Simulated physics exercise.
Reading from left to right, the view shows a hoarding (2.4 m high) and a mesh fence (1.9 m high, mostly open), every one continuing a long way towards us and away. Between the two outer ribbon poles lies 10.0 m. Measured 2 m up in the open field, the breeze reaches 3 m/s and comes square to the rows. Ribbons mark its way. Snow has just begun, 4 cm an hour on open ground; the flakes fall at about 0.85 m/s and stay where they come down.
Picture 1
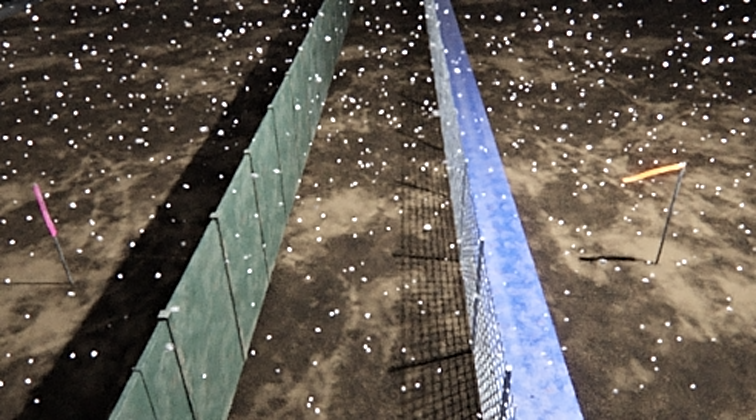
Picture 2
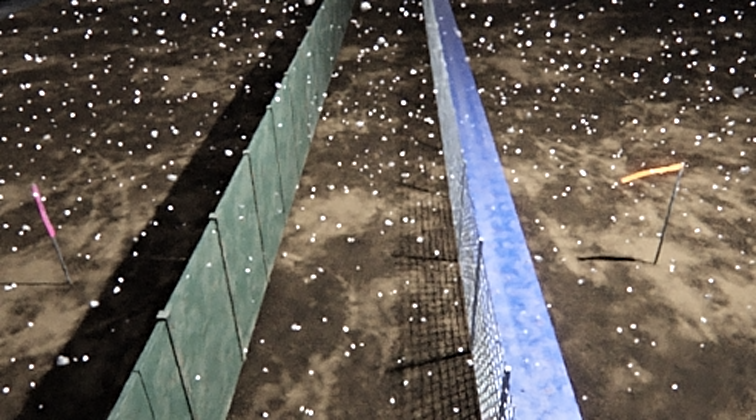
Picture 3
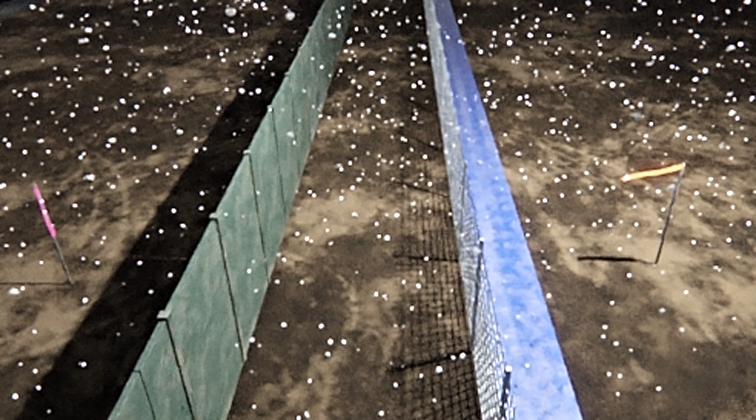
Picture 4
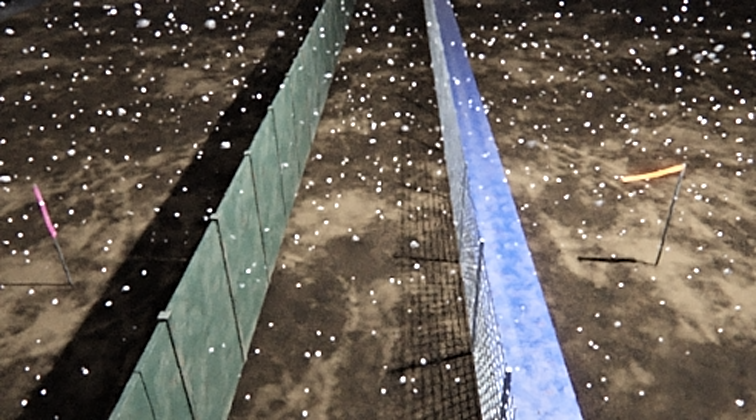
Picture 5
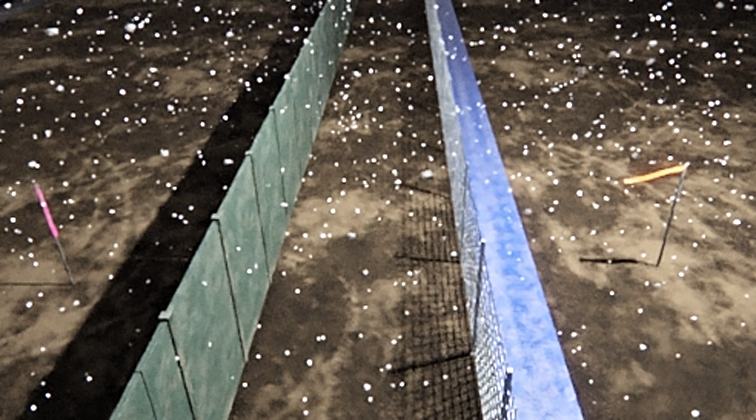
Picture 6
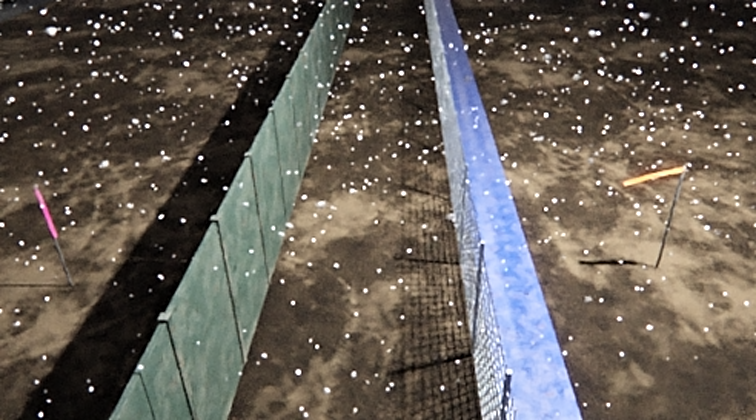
A green hoarding on the left and a mesh fence on the right, beside a long blue strip, run away across dark, patchy ground, seen from above at night. A pink ribbon hangs almost straight from a pole at far left, and an orange one streams leftward from a pole at right. White flakes streak about while the orange ribbon wavers slightly and the camera stays still.
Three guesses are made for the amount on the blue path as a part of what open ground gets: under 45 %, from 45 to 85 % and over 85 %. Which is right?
Measured on the blue path, the amount is above 85 % of what open ground gets.
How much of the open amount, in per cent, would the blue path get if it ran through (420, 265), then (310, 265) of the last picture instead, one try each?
It would get around 100 percent the first time and around 110 percent the second.
10 minutes on, 6 mm on the blue path, 7 mm in the open.
30 minutes on, 19 mm on the blue path, 20 mm in the open.
60 minutes on, 38 mm on the blue path, 40 mm in the open, so the blue path has 96 % of the open amount; the left half of it has 97 %, the right half 95 %.
